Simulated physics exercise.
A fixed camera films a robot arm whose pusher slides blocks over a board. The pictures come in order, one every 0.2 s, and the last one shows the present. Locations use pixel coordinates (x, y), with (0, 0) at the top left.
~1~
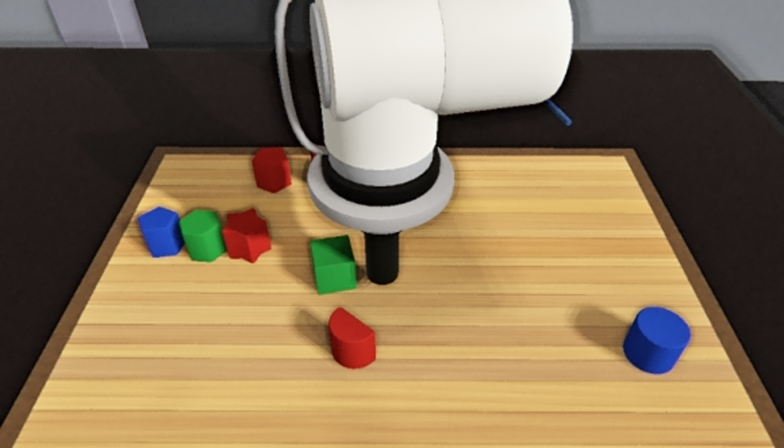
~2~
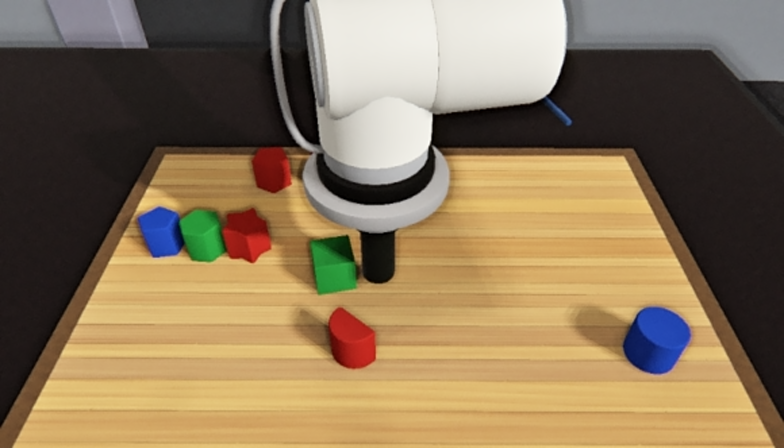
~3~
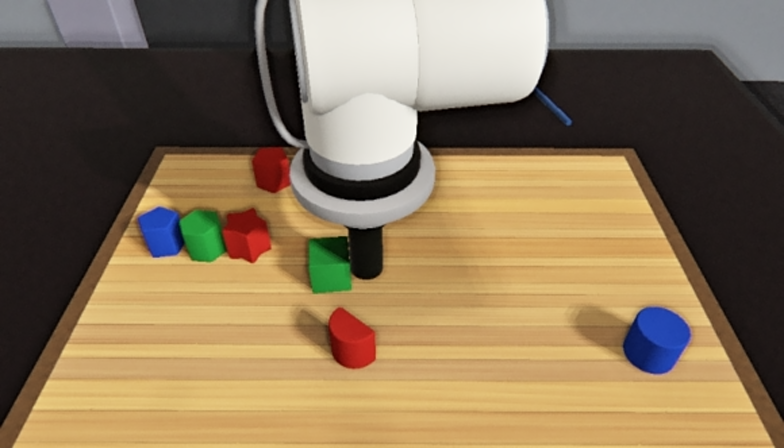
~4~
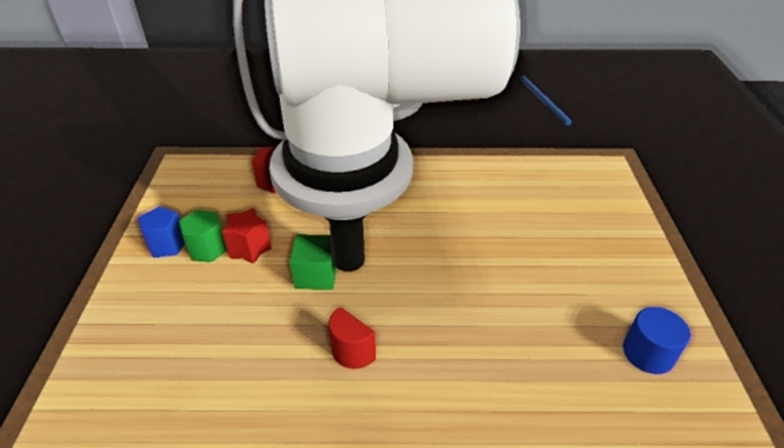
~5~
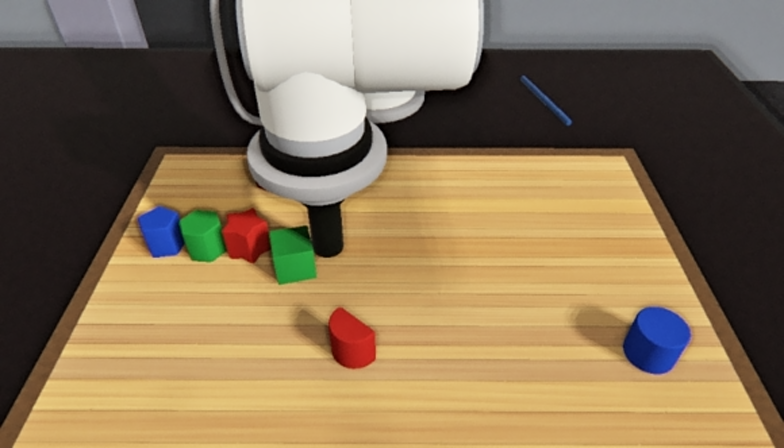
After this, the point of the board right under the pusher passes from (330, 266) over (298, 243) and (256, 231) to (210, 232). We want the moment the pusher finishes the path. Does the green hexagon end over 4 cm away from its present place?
No, that is not how it ends up.
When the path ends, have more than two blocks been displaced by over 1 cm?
The answer is yes.
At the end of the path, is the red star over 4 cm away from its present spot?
No, it doesn't check out.
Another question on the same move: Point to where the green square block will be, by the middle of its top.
I think it will end close to (271, 237).
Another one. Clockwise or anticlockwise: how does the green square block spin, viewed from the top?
It twists anticlockwise.
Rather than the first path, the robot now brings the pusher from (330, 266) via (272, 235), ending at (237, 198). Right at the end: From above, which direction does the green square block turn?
In a top view, it turns counterclockwise.
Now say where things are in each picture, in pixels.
The first frame shows tip of the pusher at (382, 274), middles of tops, blue pentagonal block at (157, 218), green hexagon at (199, 222), red star at (243, 221), green square block at (332, 250).
The second frame shows pusher at (379, 272), nothing pushed.
The third frame shows pusher at (367, 268), green square block at (329, 250).
The fourth frame shows pusher at (349, 261), green square block at (313, 248).
The fifth frame shows pusher at (328, 247), blue pentagonal block at (157, 218), green hexagon at (199, 222), red star at (243, 221), green square block at (291, 241).
On the path given first. One third of the way, pusher at (294, 224); green square block at (272, 237), turned 35° anticlockwise.
Two thirds of the way, pusher at (250, 212); green hexagon at (189, 225); red star at (230, 223), turned 30° anticlockwise; green square block at (271, 237), turned 40° anticlockwise.
At the end, pusher at (204, 213); blue pentagonal block at (152, 218); green hexagon at (182, 230), turned 25° clockwise; red star at (223, 225), turned 65° anticlockwise; green square block at (271, 237), turned 40° anticlockwise.
